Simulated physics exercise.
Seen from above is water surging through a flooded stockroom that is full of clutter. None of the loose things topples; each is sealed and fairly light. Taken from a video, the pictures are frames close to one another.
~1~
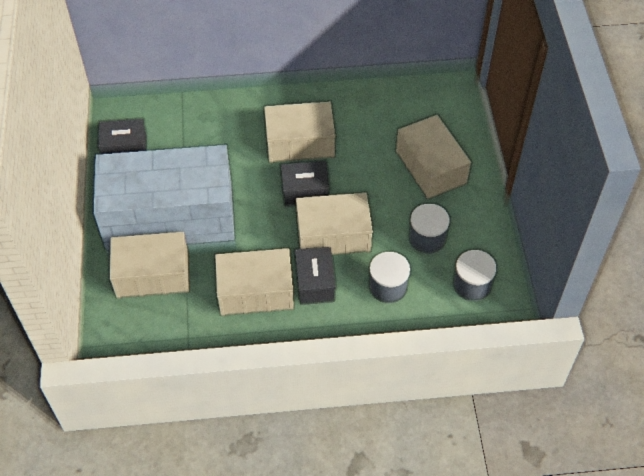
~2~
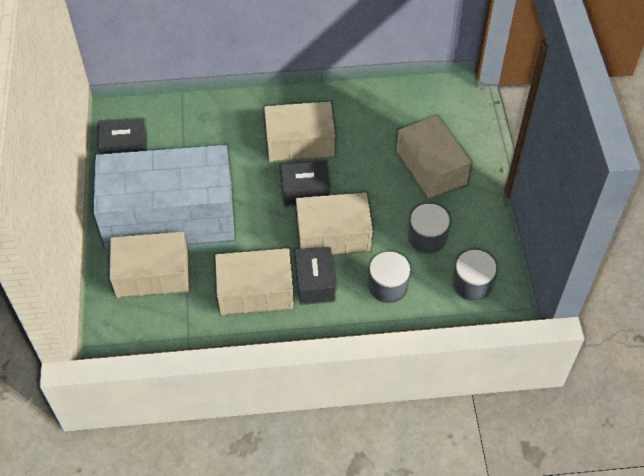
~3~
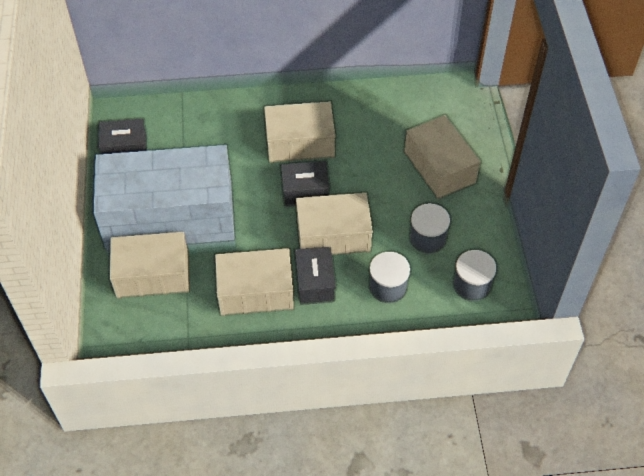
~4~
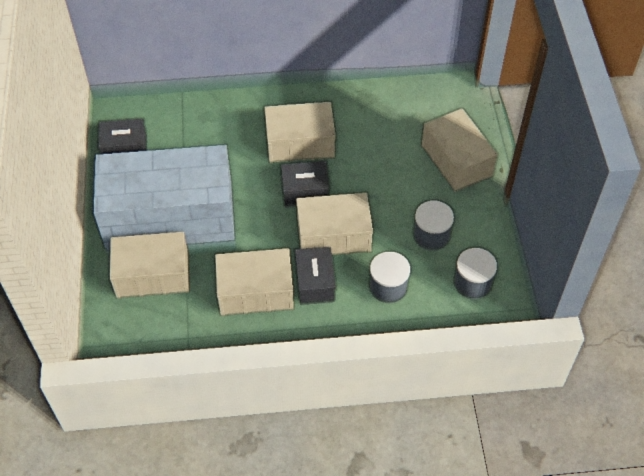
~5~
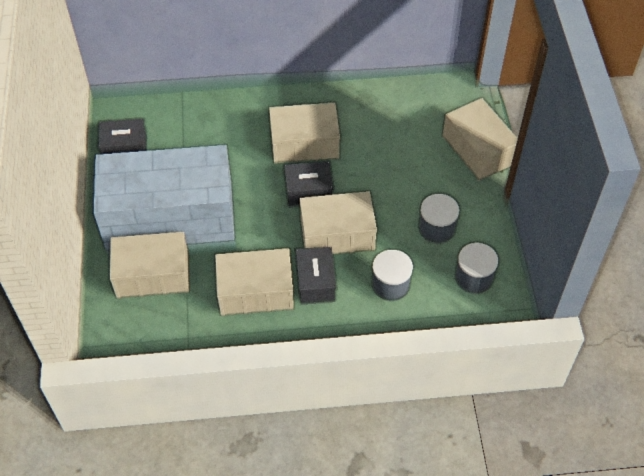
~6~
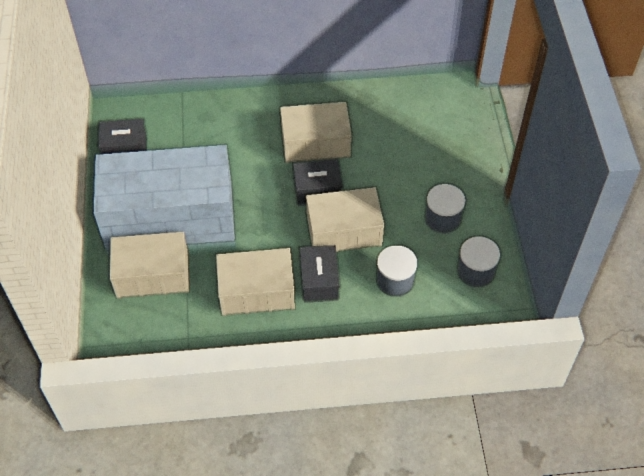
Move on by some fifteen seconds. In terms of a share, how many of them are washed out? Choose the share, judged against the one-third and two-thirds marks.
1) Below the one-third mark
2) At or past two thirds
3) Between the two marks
(2) At or past two thirds.
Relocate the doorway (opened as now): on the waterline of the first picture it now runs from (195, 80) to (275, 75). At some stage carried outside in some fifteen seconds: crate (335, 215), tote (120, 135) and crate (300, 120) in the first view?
Item one gets away, item two gets away, item three gets away.
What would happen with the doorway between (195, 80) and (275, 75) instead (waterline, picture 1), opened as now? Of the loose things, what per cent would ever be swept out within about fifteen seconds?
I'd guess around 40 percent.
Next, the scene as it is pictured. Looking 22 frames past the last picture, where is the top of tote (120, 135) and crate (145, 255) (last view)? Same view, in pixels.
Roughly (199, 133) and (247, 244).
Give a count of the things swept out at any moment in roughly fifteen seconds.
Result - 8.
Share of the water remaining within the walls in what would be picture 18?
Close to 64 per cent.
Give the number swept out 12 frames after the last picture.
I make it 4.
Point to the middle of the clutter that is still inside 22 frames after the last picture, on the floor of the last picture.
Average floor point: Approx. (336, 195).
A moment on, 1 of 11 are out; 10 afloat.
Next, 4 of 11 are out; 7 afloat.
Later, 7 of 11 are out; 4 afloat.
In the end, 8 of 11 are out; 3 afloat.
